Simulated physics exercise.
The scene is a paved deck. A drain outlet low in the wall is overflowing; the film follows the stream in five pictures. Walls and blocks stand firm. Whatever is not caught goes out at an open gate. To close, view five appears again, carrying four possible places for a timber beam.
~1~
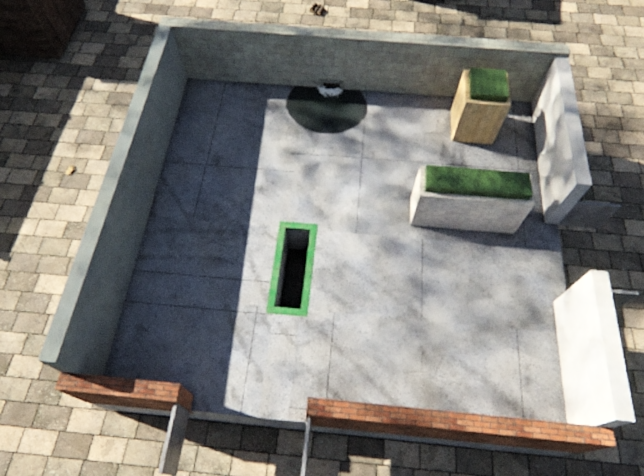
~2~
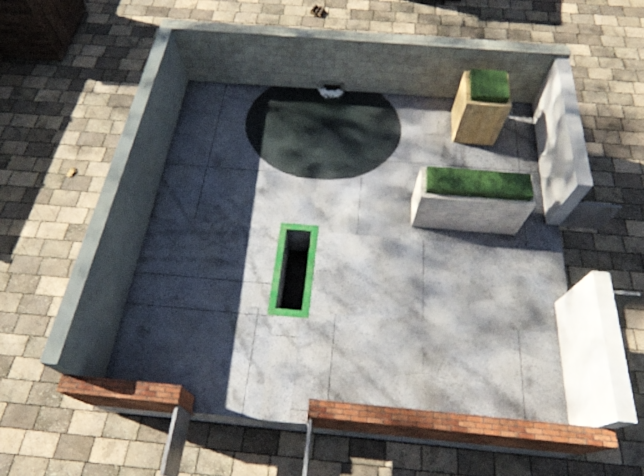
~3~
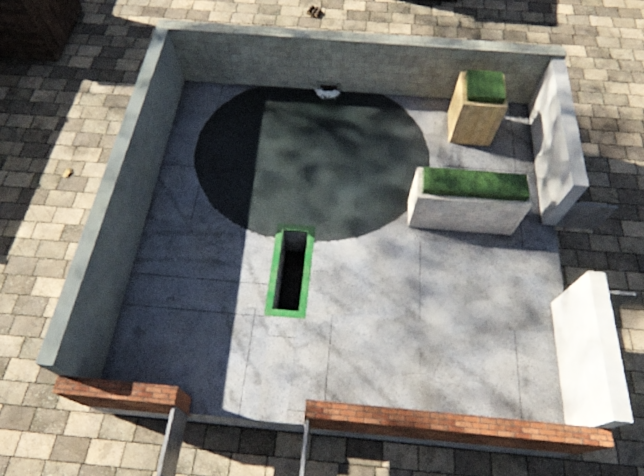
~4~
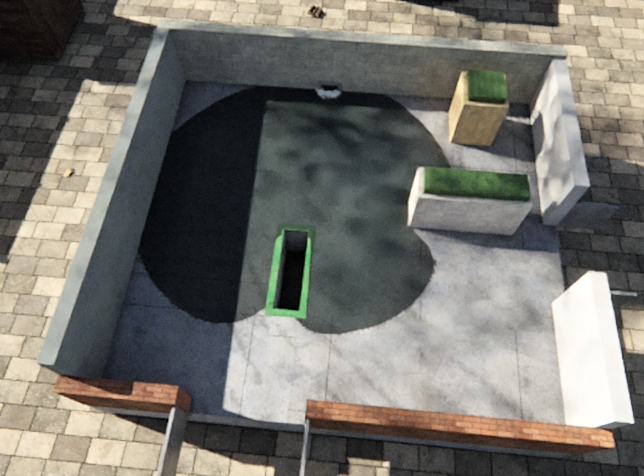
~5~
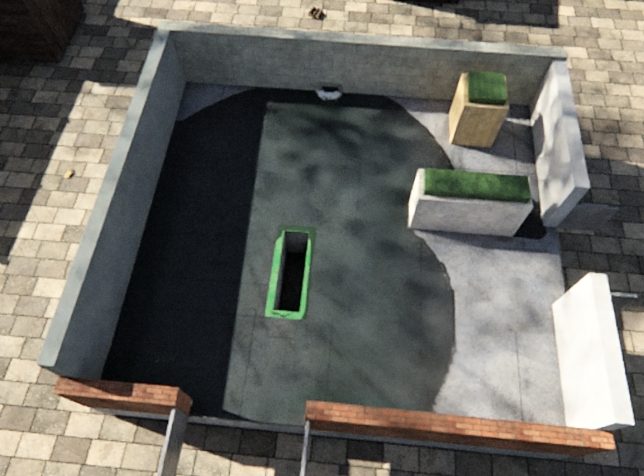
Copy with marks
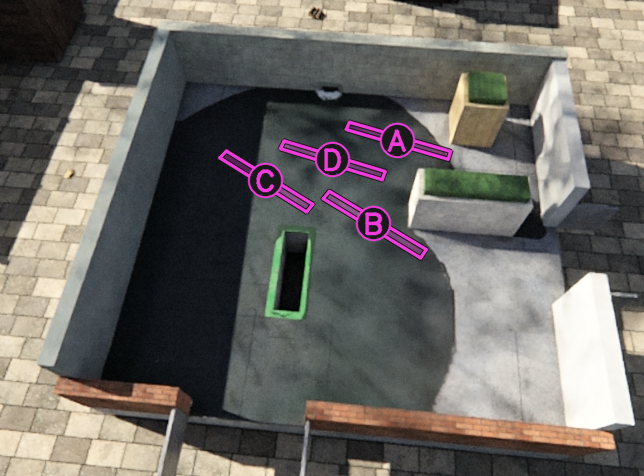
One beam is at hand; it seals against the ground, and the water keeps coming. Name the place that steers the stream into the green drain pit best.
A is best.
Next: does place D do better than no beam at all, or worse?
Worse.
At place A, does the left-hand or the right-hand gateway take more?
More leaves on the left.
On the marked copy, A from (347, 125) to (449, 155); B from (326, 195) to (423, 253); C from (223, 154) to (309, 208); D from (282, 144) to (383, 175).
If A is chosen, about 25 % of the stream runs into the green drain pit, about 73 % out by the gates.
If B is chosen, about 13 % of the stream runs into the green drain pit, about 86 % out by the gates.
If C is chosen, about 14 % of the stream runs into the green drain pit, about 84 % out by the gates.
If D is chosen, about 14 % of the stream runs into the green drain pit, about 85 % out by the gates.
